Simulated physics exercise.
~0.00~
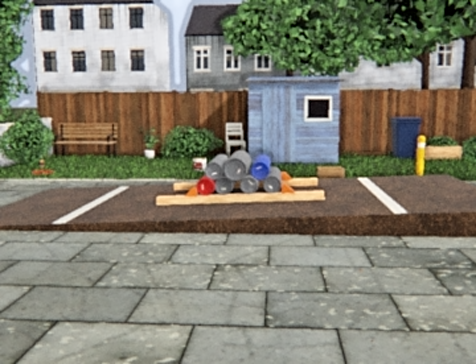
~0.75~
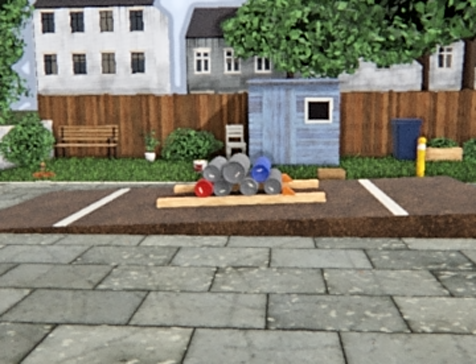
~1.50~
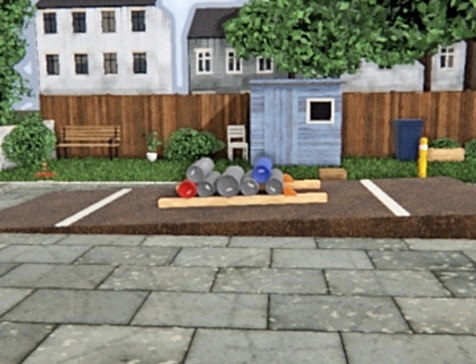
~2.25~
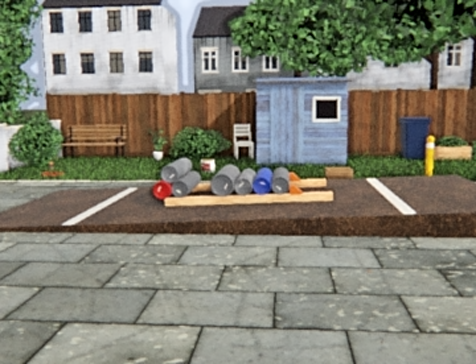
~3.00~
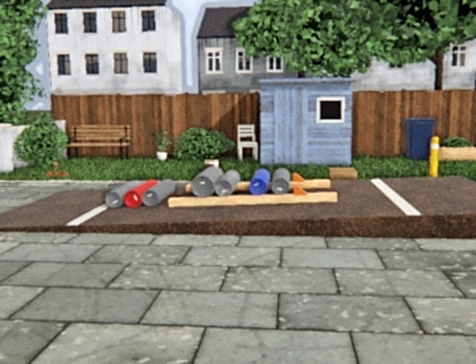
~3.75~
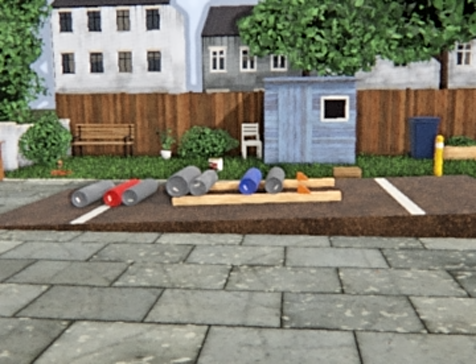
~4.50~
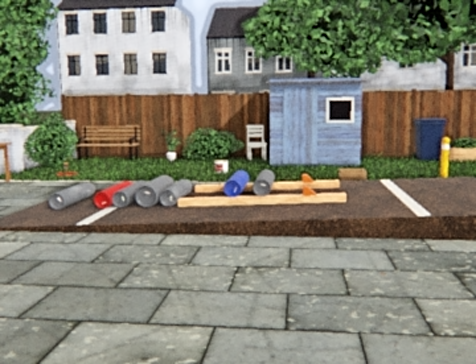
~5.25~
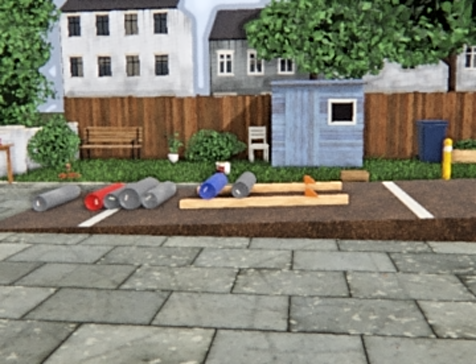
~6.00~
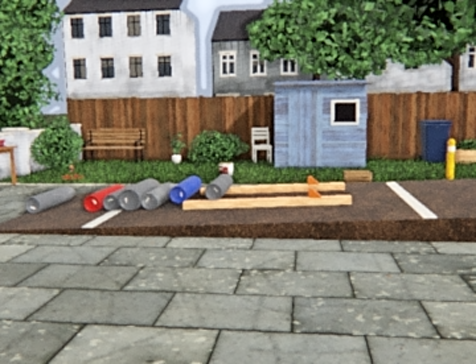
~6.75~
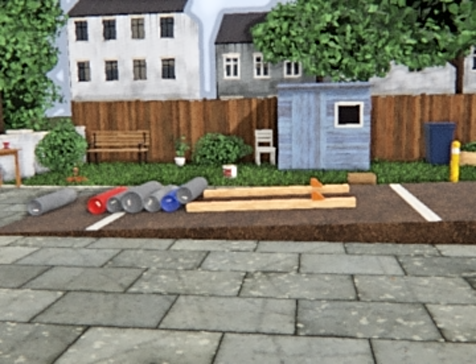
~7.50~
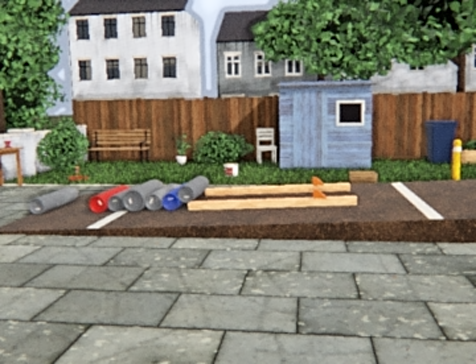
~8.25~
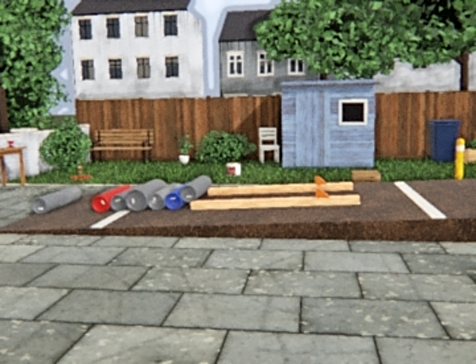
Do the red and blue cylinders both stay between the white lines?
No, only the blue cylinder stays between the lines. The red one rolls past the left line and comes to rest beyond it.
In this clip, a stack of grey, red and blue cylinders on timber beams in a paved yard collapses and rolls left off the wood. The red one ends past the left white line, while the blue one stops short of it beside grey ones, leaving the beams empty of cylinders.
